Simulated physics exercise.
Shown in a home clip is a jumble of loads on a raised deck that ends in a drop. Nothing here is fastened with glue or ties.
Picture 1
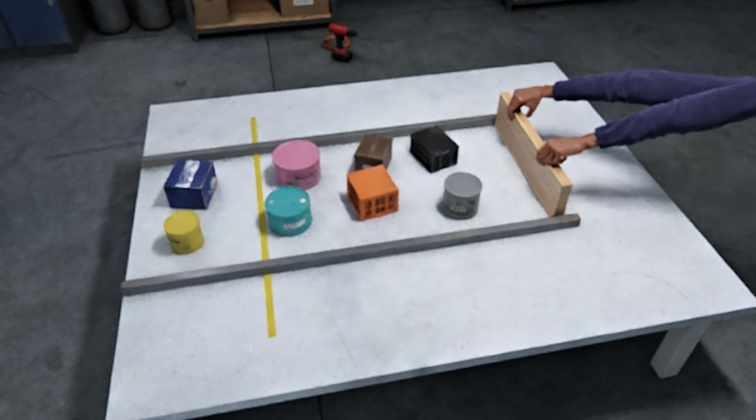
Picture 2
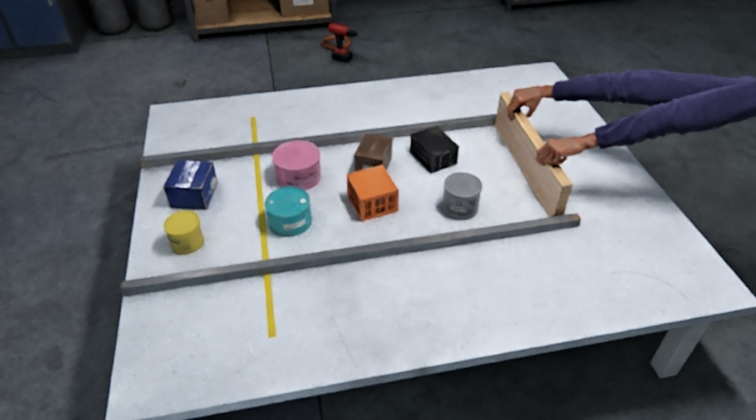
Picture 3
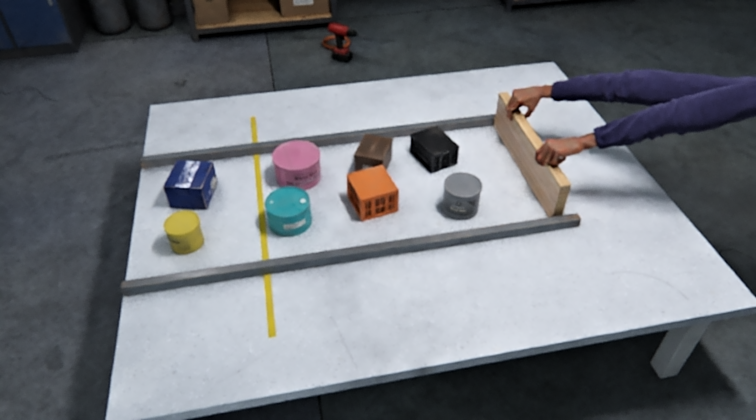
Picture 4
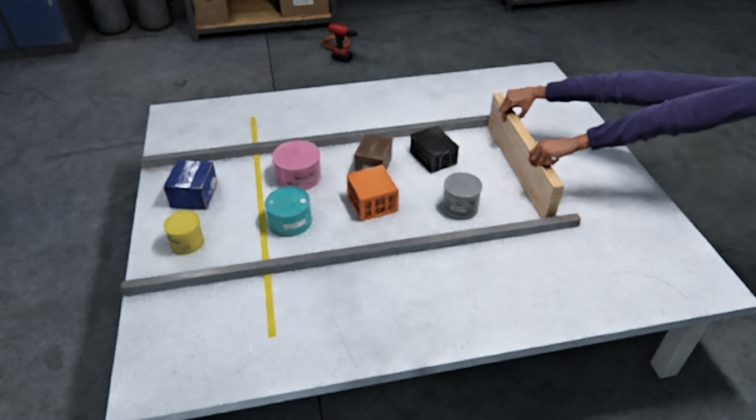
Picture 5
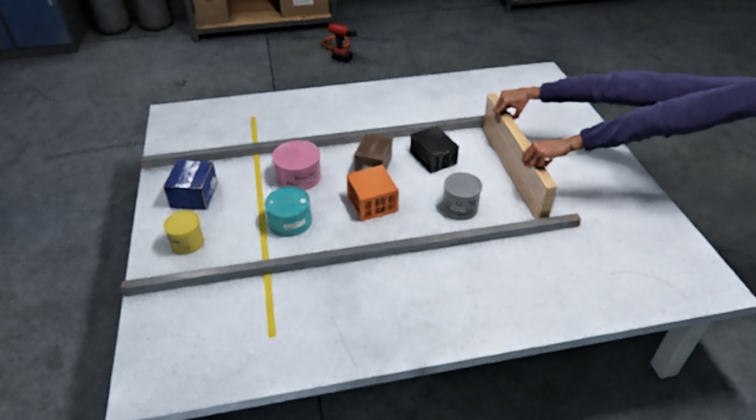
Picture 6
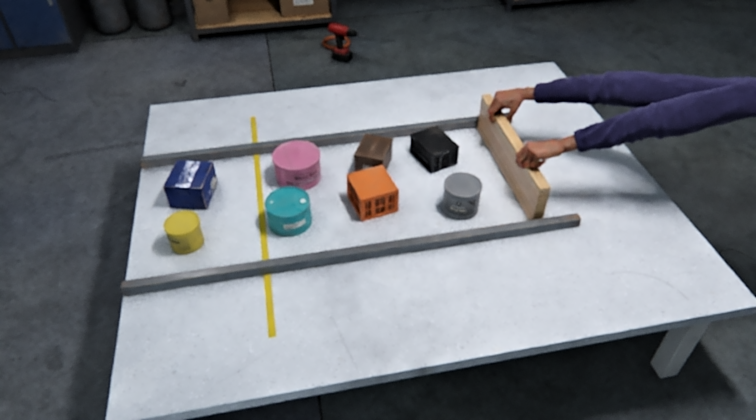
Two hands slide a wooden plank slightly left between rails, while the containers stay still.
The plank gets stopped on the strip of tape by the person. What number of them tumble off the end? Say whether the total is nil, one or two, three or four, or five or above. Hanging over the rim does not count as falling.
The total is one or two.
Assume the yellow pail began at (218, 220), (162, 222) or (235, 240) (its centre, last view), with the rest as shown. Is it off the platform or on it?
Results in order: Not lost; not lost; not lost.
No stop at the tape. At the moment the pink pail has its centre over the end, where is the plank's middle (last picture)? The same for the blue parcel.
(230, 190) and then (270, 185), give or take.
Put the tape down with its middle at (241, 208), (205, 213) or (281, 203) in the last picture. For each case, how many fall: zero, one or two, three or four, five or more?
Going through the places as listed, I'd say one or two, then 3 or 4, then zero.
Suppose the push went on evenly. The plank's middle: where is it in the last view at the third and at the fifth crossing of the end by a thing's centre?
(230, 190), then (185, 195).
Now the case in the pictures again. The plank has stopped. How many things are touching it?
That makes 3.
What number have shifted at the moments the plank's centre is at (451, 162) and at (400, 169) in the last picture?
The first count is 2, and then it's 4.
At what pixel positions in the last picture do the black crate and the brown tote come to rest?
Final pixels, roughly: (241, 171) for the first, (208, 179) for the other.
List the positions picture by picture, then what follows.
Yellow pail (185, 232); blue parcel (192, 185); turquoise canister (289, 211); plank (529, 152); tape (261, 205), in the first frame.
Blue parcel (192, 185); plank (529, 152), in the second frame.
Turquoise canister (289, 212); brown tote (374, 157), in the third frame.
Yellow pail (185, 233); grey pail (462, 196), in the fourth frame.
Blue parcel (192, 185); black crate (434, 149), in the fifth frame.
Yellow pail (185, 233); blue parcel (192, 185); turquoise canister (289, 212); plank (510, 154); tape (261, 205), in the sixth frame.
Early on, none off yet; yellow pail at rest near (185, 233); blue parcel at rest near (192, 185); turquoise canister at rest near (289, 212).
Finally, the number that fall off is one or two; lost, blue parcel.
